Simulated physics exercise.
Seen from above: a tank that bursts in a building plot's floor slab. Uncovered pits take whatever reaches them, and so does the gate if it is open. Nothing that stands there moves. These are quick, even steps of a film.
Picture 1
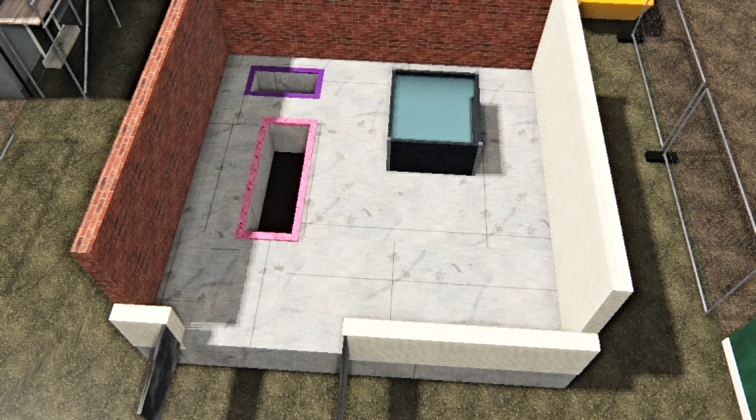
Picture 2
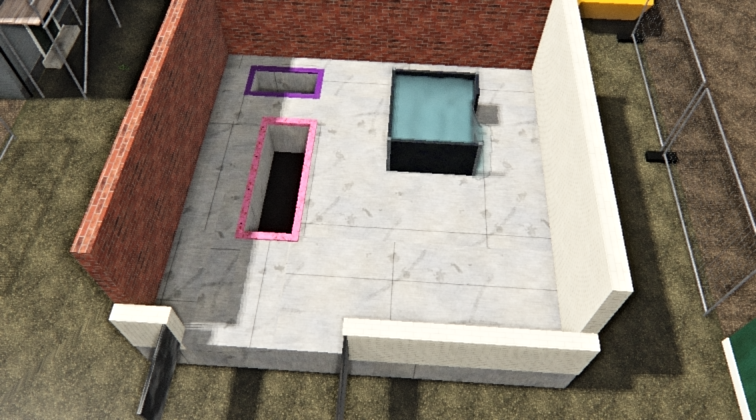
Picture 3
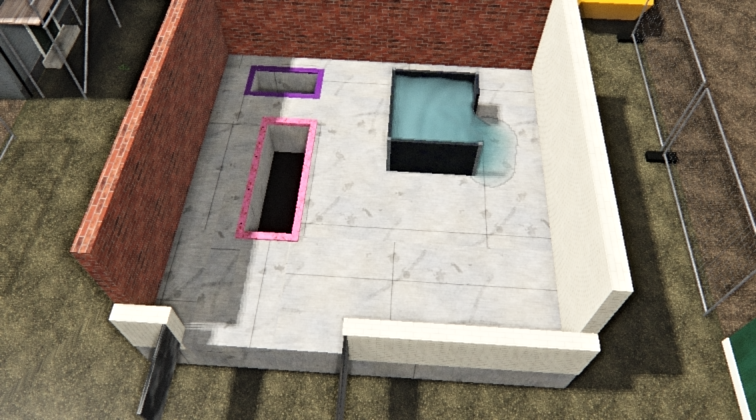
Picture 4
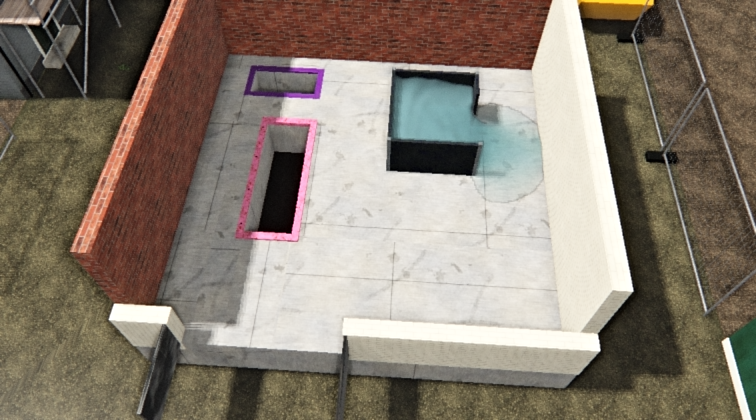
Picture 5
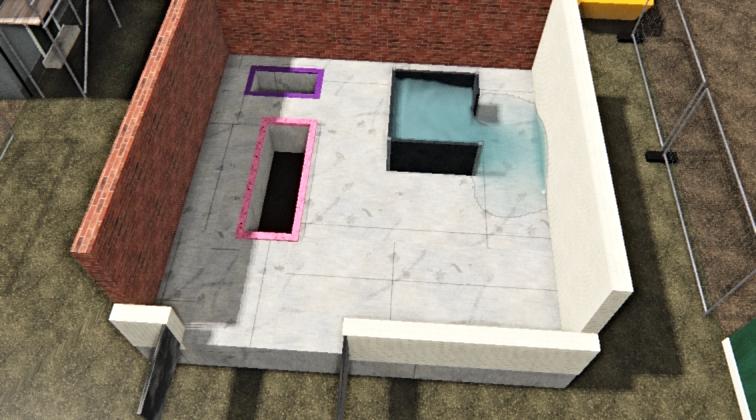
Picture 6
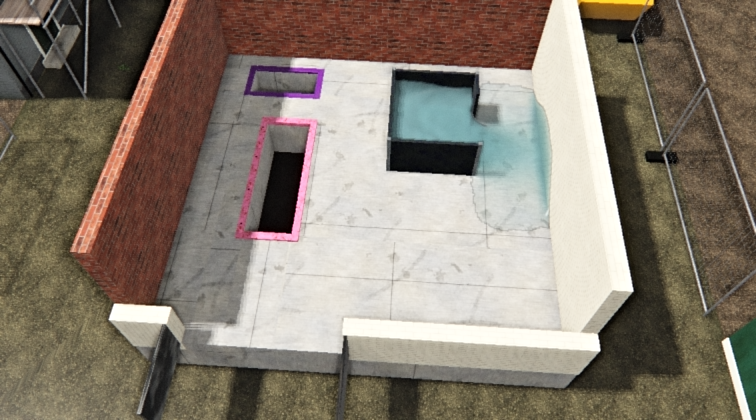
An open tank of water on a walled concrete floor burst at its right side, and the water poured out through the gap, spreading across the slab to the pale wall on the right.
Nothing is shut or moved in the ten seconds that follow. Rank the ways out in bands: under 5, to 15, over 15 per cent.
One by one: The gate takes from 5 to 15 %; the pink pit takes under 5 %; the purple pit takes over 15 %.
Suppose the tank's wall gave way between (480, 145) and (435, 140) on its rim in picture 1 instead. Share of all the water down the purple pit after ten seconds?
Per cent: Purple 2.
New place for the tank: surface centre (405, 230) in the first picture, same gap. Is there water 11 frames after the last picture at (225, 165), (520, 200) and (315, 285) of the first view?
As listed: Clear, awash, clear.
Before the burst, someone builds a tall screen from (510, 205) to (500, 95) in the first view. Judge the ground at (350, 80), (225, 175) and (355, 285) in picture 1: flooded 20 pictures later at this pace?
In that order: Under water, not flooded, flooded.
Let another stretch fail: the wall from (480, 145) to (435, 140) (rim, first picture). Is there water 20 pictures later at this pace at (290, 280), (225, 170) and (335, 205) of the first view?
In that order: Flooded, dry, no water.
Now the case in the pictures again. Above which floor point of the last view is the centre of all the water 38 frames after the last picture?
I would point to (406, 186).
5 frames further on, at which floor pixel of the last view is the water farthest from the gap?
Near (561, 328).
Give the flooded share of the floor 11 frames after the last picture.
Some 30 per cent.
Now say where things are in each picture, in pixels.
In the first frame, the open tank at (435, 109) is whole and still.
In the second frame, the front is at a hidden place, out from the gap at (473, 140).
In the third frame, the front is at (502, 124), out from the gap at (473, 140).
In the fourth frame, the front is at (538, 131), out from the gap at (472, 142).
In the fifth frame, water pours out at (472, 141) and has run to (535, 108).
In the sixth frame, the front is at (533, 92), out from the gap at (472, 142).
A moment on, water covers 15 % of the floor; the gate 0 %, the pink pit 0 %, the purple pit 0 %.
Next, water covers 30 % of the floor; the gate 0 %, the pink pit 0 %, the purple pit 0 %.
Then, water covers 50 % of the floor; the gate 0 %, the pink pit 0 %, the purple pit 1 %.
Later, water covers 80 % of the floor; the gate 2 %, the pink pit 0 %, the purple pit 9 %.
In the end, water covers 95 % of the floor; the gate 7 %, the pink pit 1 %, the purple pit 18 %.
